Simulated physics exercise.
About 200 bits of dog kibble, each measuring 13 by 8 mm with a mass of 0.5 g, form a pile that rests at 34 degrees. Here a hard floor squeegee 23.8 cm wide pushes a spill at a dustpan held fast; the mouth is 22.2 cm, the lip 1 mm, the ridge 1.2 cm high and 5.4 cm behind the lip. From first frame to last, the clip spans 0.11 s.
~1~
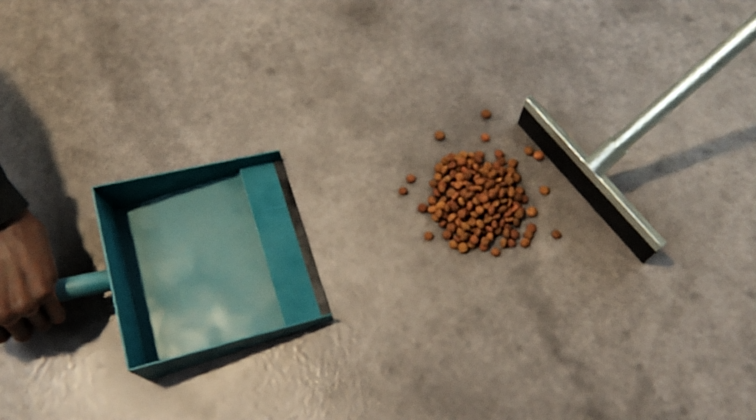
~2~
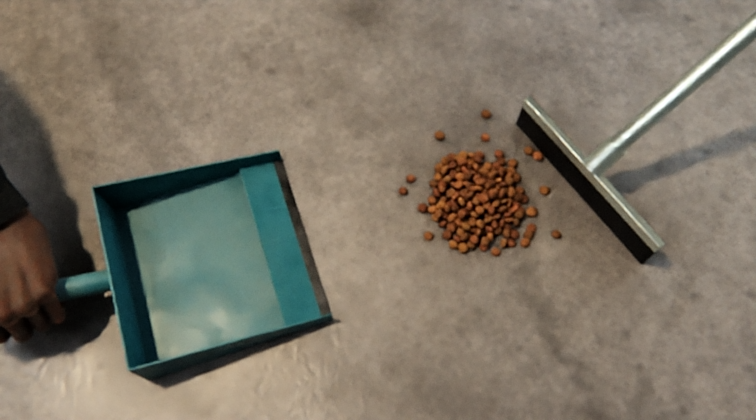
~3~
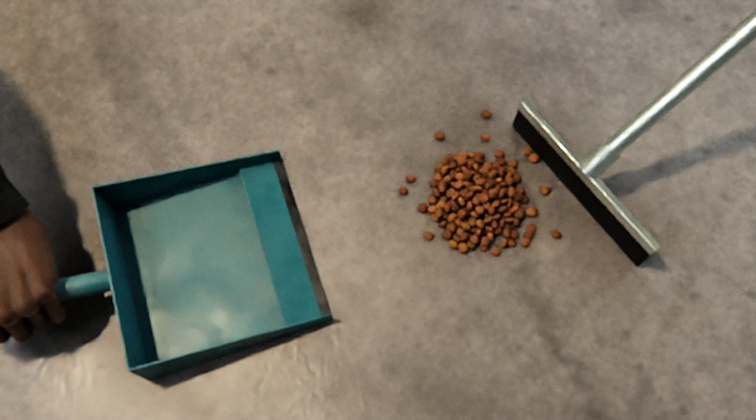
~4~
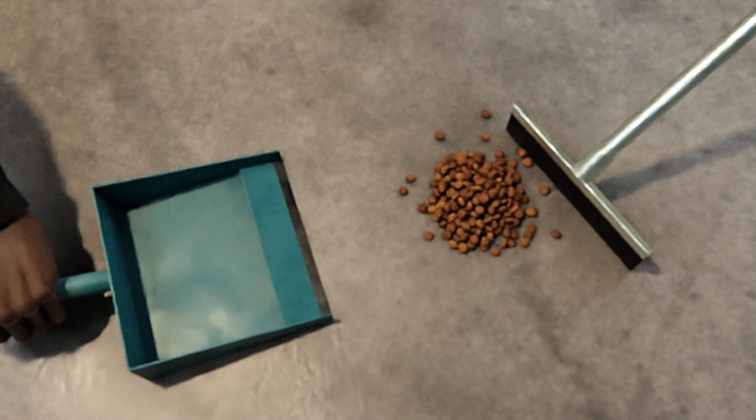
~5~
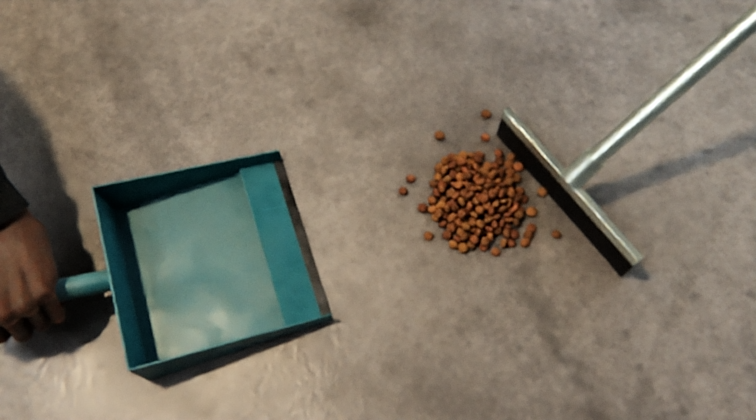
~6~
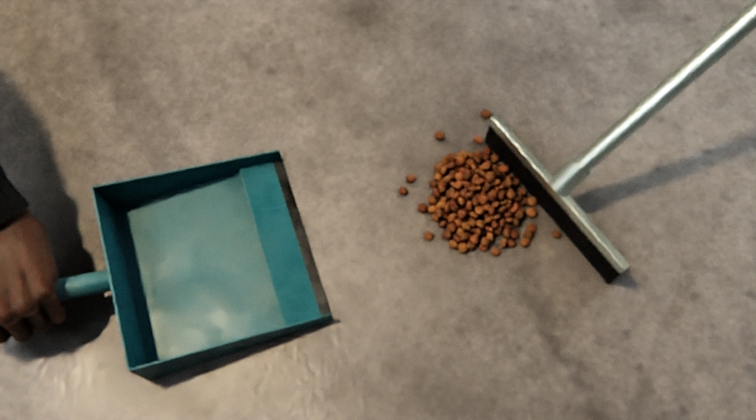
A squeegee with a black blade and a metal handle slides slowly left and slightly down across a mottled grey-brown floor, seen from above. It nudges the right edge of a loose pile of reddish-brown kibble near the centre, shifting some pieces while most stay put. At left, a dark-skinned hand holds a teal dustpan still, its open side facing the pile, and the view stays fixed.
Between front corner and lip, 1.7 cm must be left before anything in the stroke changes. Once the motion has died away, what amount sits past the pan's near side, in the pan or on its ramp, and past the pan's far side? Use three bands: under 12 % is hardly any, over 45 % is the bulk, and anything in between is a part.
Near side: A part, pan: A part, far side: Hardly any.
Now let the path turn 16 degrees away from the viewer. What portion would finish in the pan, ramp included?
In that case some 35 per cent.
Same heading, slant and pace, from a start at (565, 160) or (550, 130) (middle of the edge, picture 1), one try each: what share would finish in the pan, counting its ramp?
Close to 30 in a hundred, then close to 30 in a hundred.
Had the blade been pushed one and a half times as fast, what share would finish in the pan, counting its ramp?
In that case close to 45 per cent.
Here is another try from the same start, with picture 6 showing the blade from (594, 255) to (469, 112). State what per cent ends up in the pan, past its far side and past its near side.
Per cent by place - pan 55, far side 0, near side 20.
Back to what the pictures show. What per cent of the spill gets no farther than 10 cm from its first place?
5 %.
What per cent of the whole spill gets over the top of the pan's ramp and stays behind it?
Something like 5 per cent of the whole.
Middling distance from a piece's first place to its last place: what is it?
It comes to some 24 cm.
Then, 0.15 s after the last picture, middle of the blade 16 cm from the lip; 0 % over the lip, far side 0 %, near side 10 %.
Then, 0.25 s after the last picture, middle of the blade 8 cm from the lip; 0 % over the lip, far side 0 %, near side 20 %.
Then, 0.48 s after the last picture, middle of the blade 5 cm from the lip; 30 % over the lip, far side 0 %, near side 30 %.
In the end, near side 30 %, pan 30 %, far side 0 %, in front of the lip or behind the blade 40 %.
